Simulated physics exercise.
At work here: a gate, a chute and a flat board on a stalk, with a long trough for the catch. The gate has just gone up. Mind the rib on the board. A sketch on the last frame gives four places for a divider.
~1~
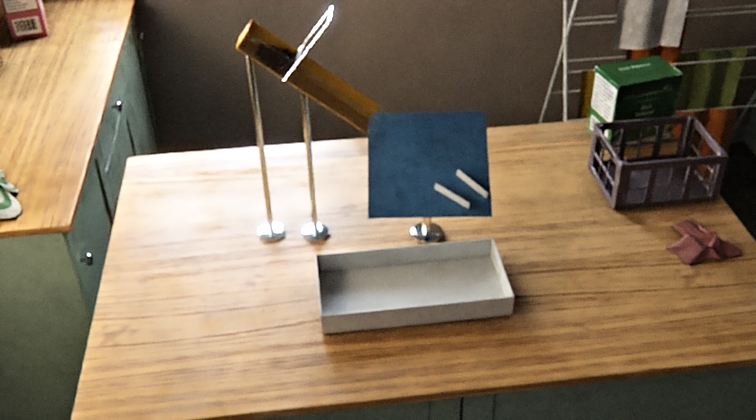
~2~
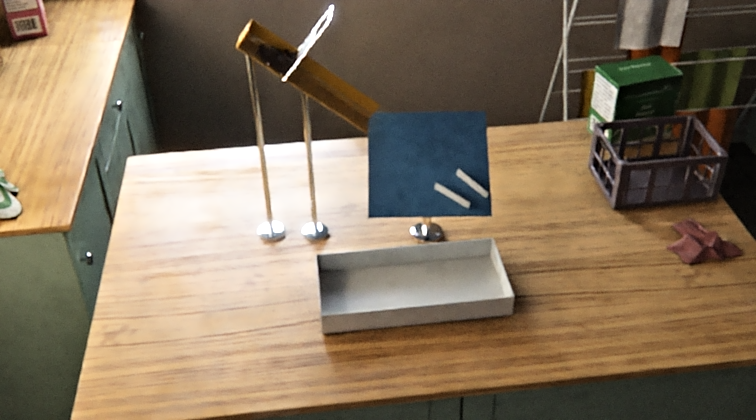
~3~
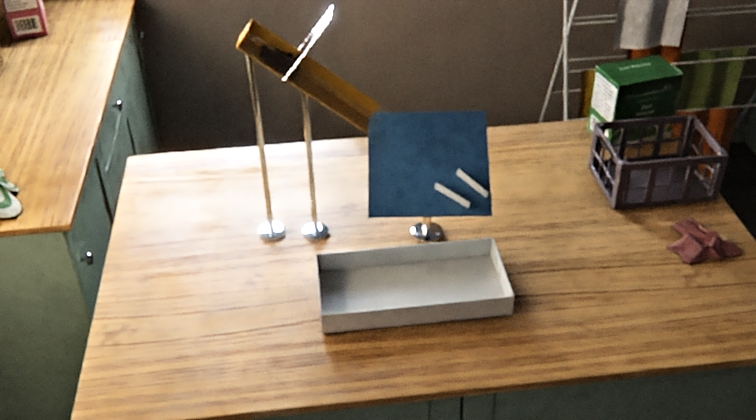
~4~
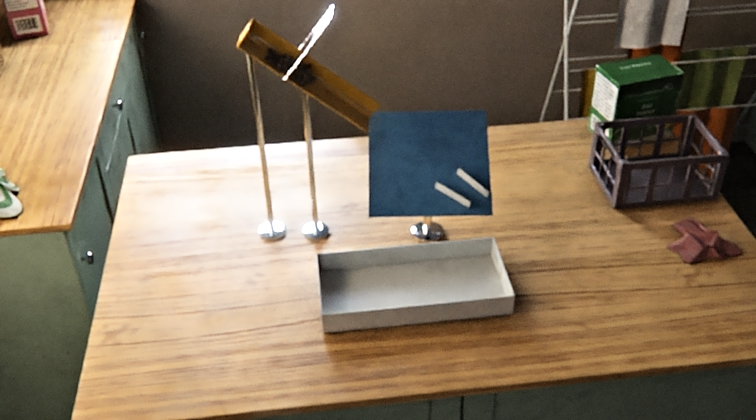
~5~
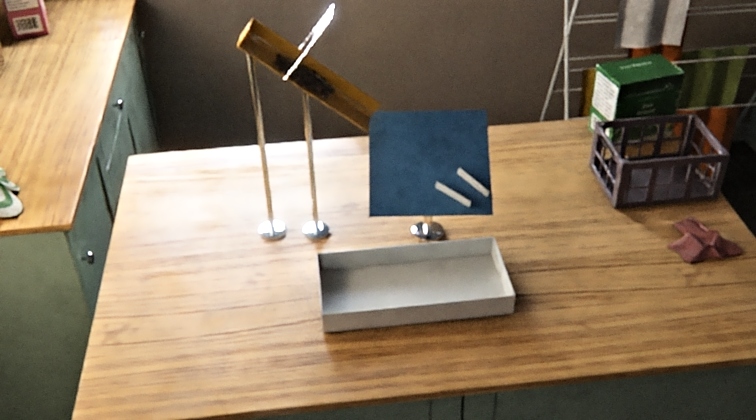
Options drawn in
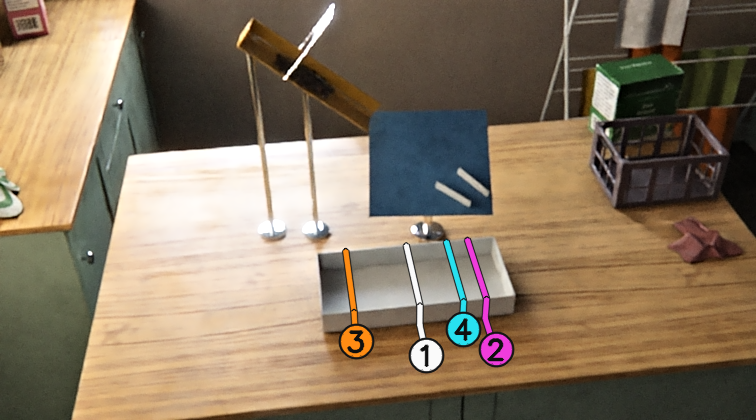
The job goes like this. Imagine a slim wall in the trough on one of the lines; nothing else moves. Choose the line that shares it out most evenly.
Go for 4.
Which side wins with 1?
More lands on the right.
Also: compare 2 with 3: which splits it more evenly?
2.
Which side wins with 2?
The left side.
On the marked copy, line 1 crosses the front rim at (419, 304); line 2 crosses the front rim at (486, 298); line 3 crosses the front rim at (353, 311); line 4 crosses the front rim at (463, 300).
With 1, of what is caught, a small share on the left of the divider, the bulk on the right.
With 2, of what is caught, the bulk on the left of the divider, close to a quarter on the right.
With 3, of what is caught, only a few on the left of the divider, all but a few on the right.
With 4, of what is caught, close to half on the left of the divider, close to half on the right.
